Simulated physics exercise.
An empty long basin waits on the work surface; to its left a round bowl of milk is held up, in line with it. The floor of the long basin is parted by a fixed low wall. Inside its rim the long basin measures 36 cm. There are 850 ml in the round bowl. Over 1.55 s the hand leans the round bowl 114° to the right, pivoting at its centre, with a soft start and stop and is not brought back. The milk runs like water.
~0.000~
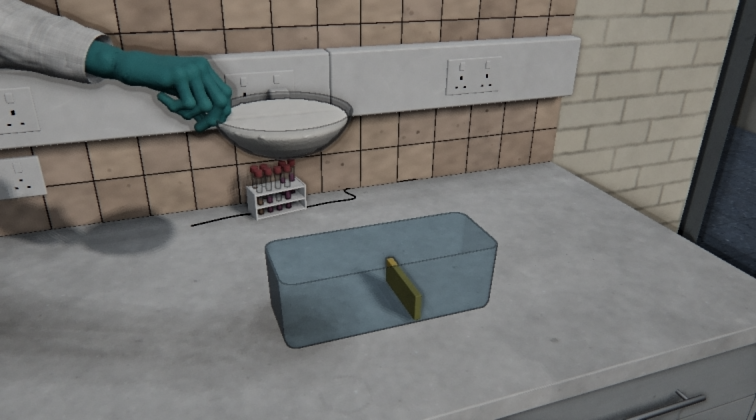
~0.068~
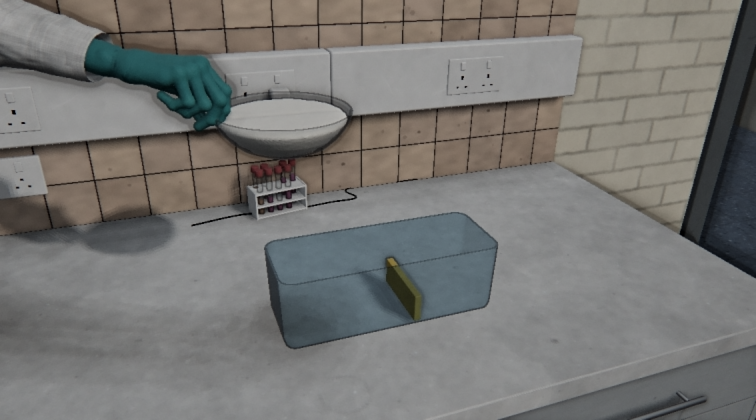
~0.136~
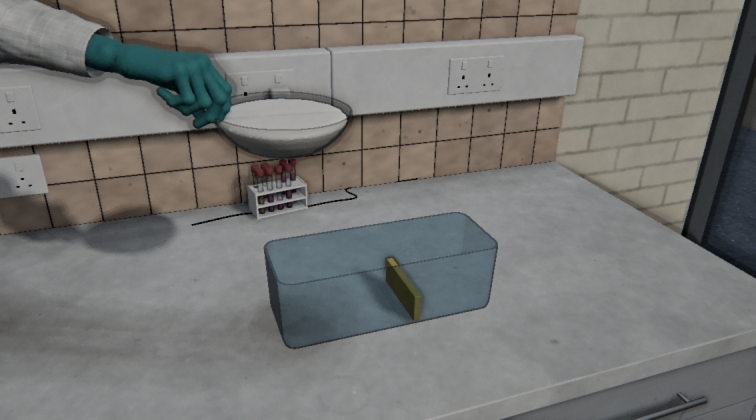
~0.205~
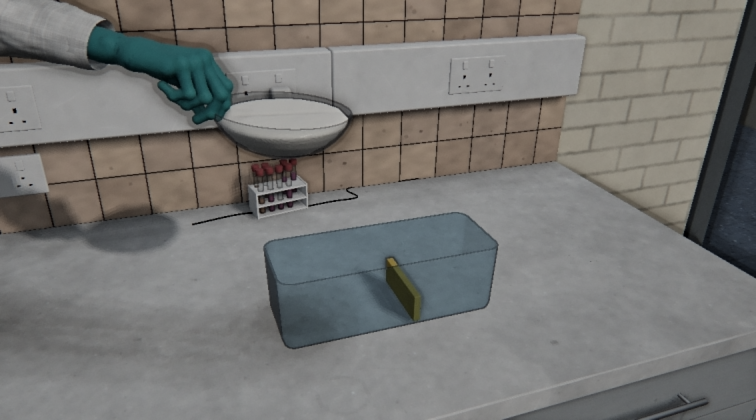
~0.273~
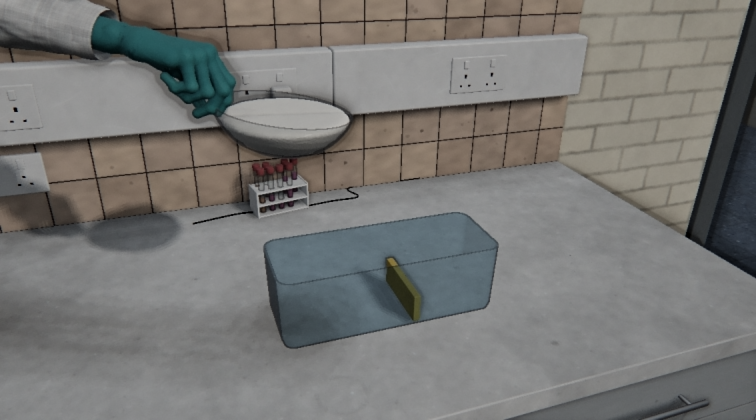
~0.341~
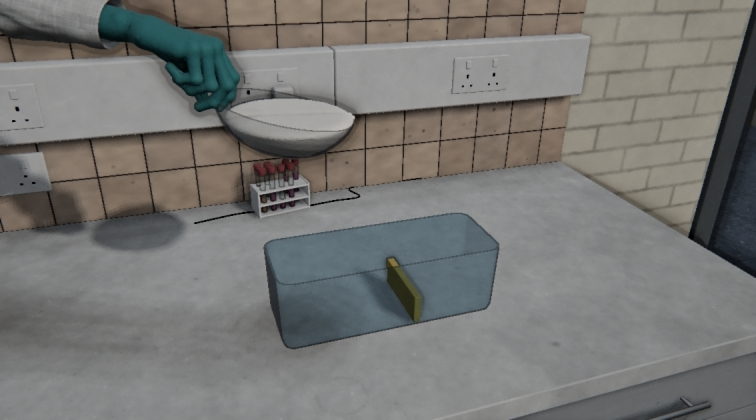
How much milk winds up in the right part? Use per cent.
The far part has some 38 per cent.
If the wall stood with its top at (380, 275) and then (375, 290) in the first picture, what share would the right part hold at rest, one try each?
In turn about 70 and 65 per cent.
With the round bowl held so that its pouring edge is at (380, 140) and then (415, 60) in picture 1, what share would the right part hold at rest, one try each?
In turn about 70 and 70 per cent.
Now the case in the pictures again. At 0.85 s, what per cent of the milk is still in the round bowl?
About 12 per cent.
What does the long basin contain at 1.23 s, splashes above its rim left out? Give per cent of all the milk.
Some 92 per cent.
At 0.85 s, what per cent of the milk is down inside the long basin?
Near 44 in a hundred.
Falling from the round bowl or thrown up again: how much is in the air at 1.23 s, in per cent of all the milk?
Near 1 in a hundred.
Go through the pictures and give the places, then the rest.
The first frame shows tilt 0°; pouring edge (349, 105); surface from (216, 121) to (344, 109); the long basin's rim runs from (272, 265) to (481, 229); the wall's top is at (403, 277).
The second frame shows tilt 1°; pouring edge (349, 106); surface from (216, 121) to (343, 110).
The third frame shows tilt 2°; pouring edge (349, 107); surface from (216, 120) to (344, 111).
The fourth frame shows tilt 5°; pouring edge (349, 110); surface from (217, 118) to (344, 112).
The fifth frame shows tilt 9°; pouring edge (349, 114); surface from (218, 117) to (346, 111).
The sixth frame shows tilt 13°; pouring edge (350, 119); surface from (223, 117) to (346, 115); 2 per cent is over the edge.
By 0.85 s the tilt is 66° and 13 per cent is still to pour, 18 is left of the wall and 26 right of it.
By 1.23 s the tilt is 102° and 0 per cent is still to pour, 55 is left of the wall and 38 right of it.
By 1.62 s the tilt is 114° and 0 per cent is still to pour, 55 is left of the wall and 38 right of it.
By 2.05 s the tilt is 114° and 0 per cent is still to pour, 55 is left of the wall and 38 right of it.
At rest 55 per cent lies left of the wall, 38 right of it and 7 outside.
